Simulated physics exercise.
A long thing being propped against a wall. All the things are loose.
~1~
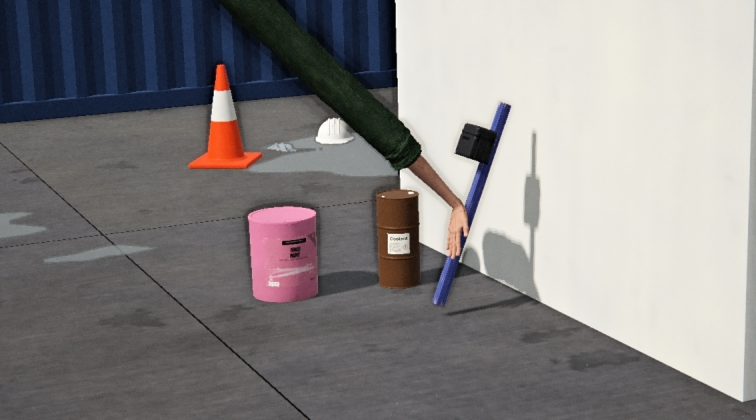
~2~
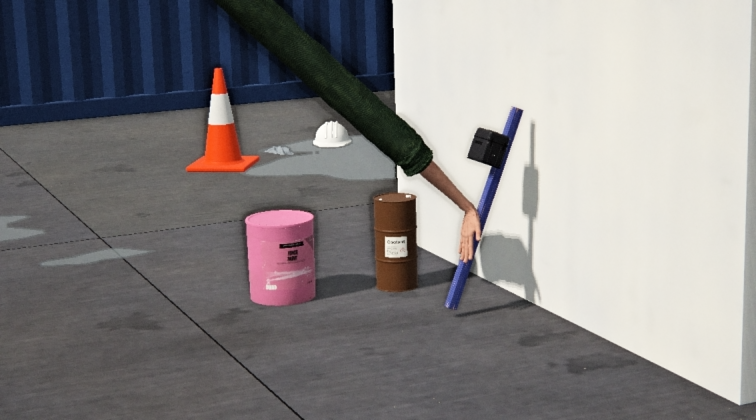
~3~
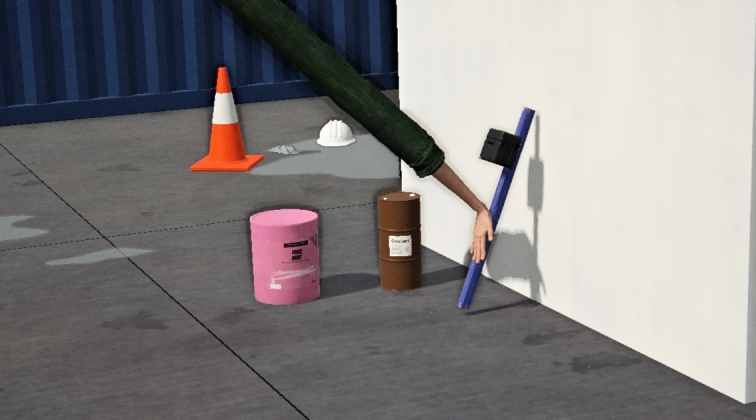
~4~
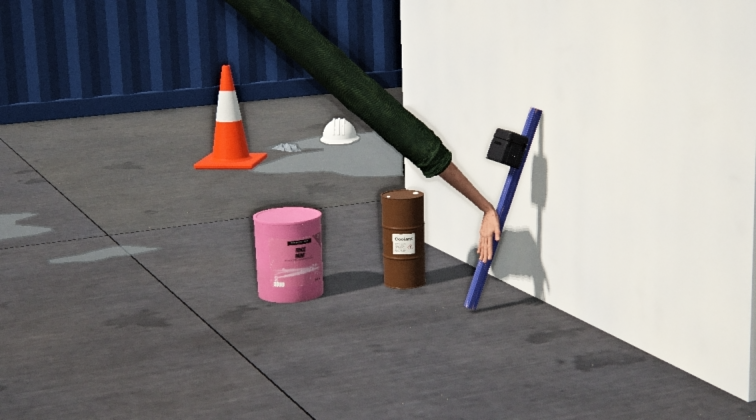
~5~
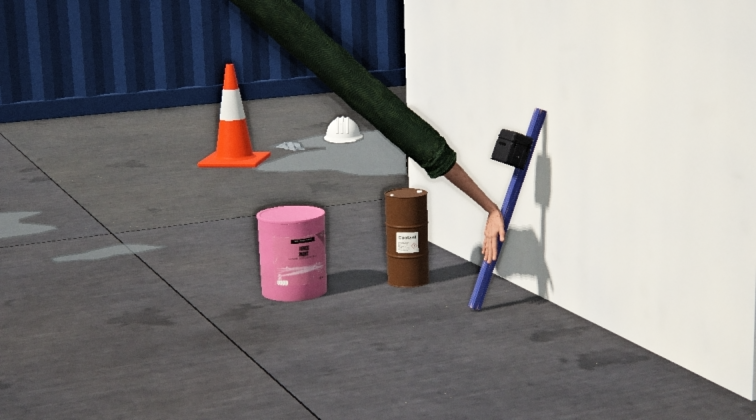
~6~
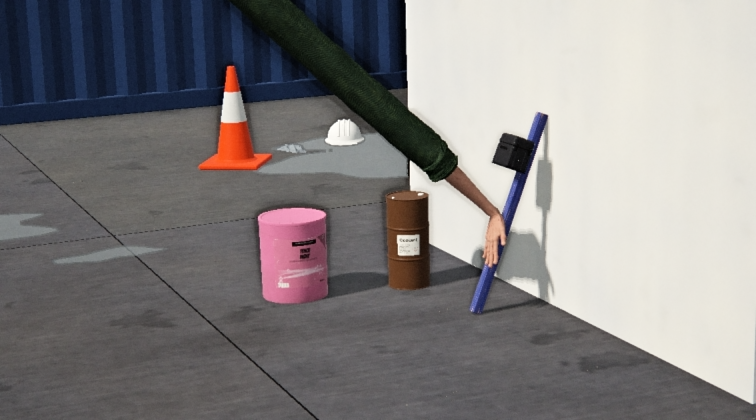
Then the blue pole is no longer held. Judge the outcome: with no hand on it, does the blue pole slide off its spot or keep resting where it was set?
Secure.
Then, 0.40 s past the last view, nothing moves.
Then, 0.90 s past the last view, blue pole resting near (509, 213).
Finally, all 3 still in place. Final places as the last picture's camera would see them, blue pole near (509, 213). The pole holds.
